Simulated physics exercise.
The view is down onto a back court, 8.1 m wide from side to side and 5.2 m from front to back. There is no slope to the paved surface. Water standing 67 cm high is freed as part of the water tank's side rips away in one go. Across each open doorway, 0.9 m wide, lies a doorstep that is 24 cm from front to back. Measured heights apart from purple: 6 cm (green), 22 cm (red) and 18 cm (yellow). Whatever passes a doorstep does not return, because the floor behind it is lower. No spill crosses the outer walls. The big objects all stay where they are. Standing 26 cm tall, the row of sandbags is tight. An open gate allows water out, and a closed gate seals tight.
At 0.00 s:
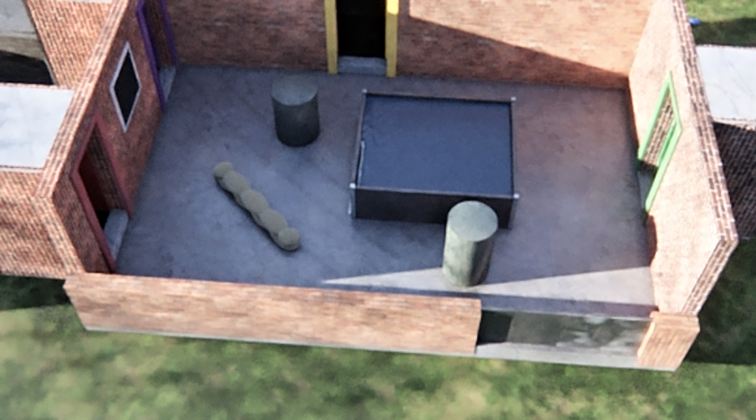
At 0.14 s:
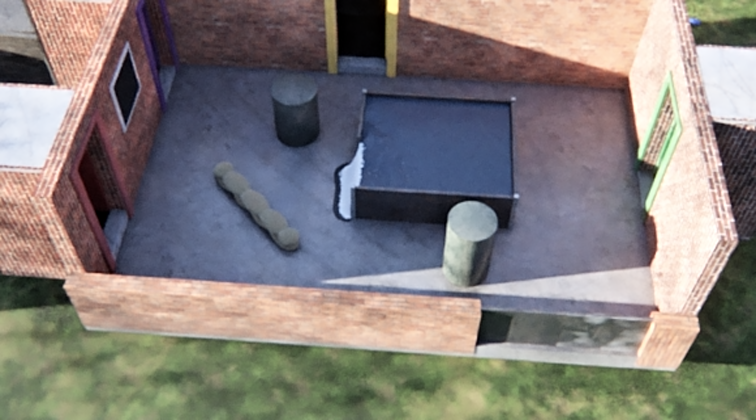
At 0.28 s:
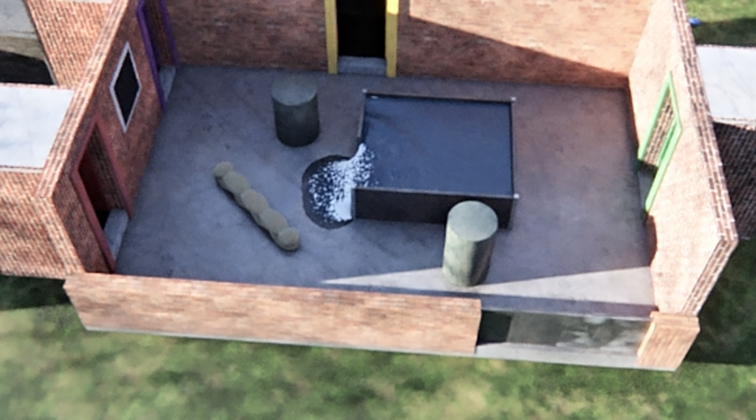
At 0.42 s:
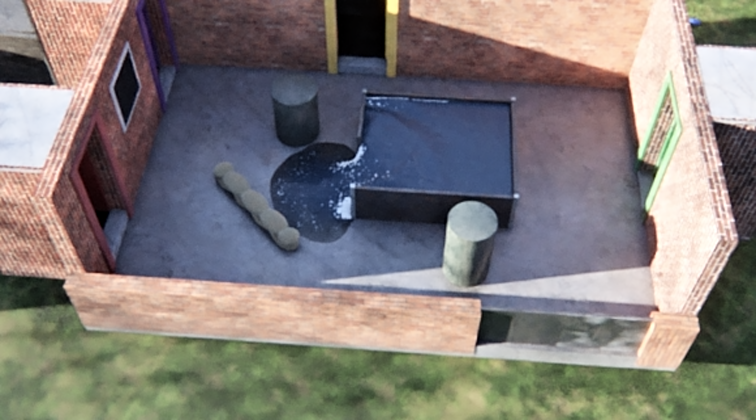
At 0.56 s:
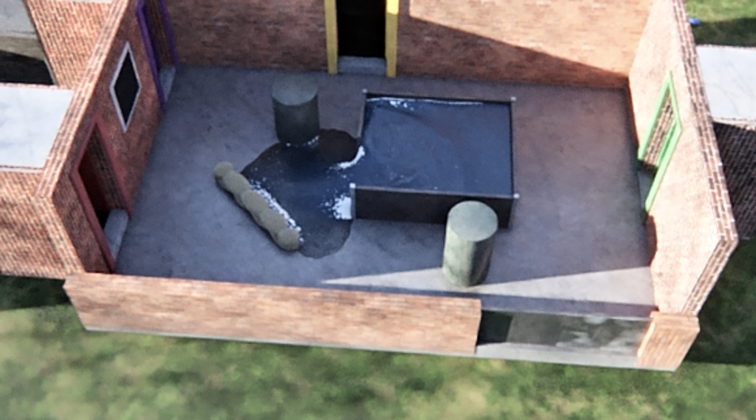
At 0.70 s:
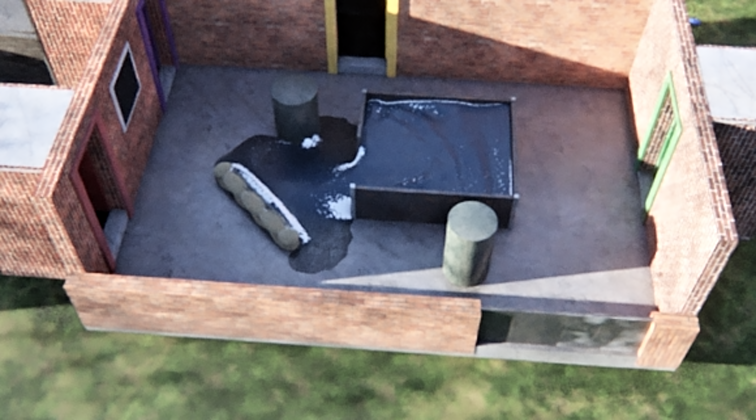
Dark water burst from the left side of a big tank in a brick-walled court, spread across the paving, then washed against a round pillar and a lumpy low barrier, foaming along its edge.
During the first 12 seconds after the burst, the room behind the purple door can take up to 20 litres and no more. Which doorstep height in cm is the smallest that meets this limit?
A height of roughly 25 cm.
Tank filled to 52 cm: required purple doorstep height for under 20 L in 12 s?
You'd need a step of close to 19 cm.
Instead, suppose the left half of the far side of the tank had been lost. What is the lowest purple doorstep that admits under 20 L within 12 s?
At least roughly 21 centimetres tall.
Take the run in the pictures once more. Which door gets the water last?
It's the green one.
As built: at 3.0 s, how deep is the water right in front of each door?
At the green door the depth is 0 cm, at red 8 cm, at purple 30 cm and at yellow 2 cm.
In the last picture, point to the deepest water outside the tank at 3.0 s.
At about pixel (178, 69).
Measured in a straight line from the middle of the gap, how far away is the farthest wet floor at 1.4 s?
Some 3.8 m out.
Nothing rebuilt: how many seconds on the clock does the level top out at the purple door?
Roughly at 3.0 s.
After 1.4 s water covers 20 % of the floor, deepest (44 cm) near (279, 218); it has not reached the purple door.
After 3.0 s water covers 45 % of the floor, deepest (38 cm) near (178, 69); 30 cm at the purple door, 39 litres in over its 14 cm doorstep.
After 12.0 s water covers 95 % of the floor, deepest (14 cm) near (612, 340); 11 cm at the purple door, 170 litres in over its 14 cm doorstep.
At the purple door as built, the water arrived by 1.6 s and peaked near 30 cm at 3.0 s.
With a doorstep of 21.5 cm, 42 litres would have come in within the 12 s; with 29 cm, 9 litres. So under 20 litres takes about 25 cm.
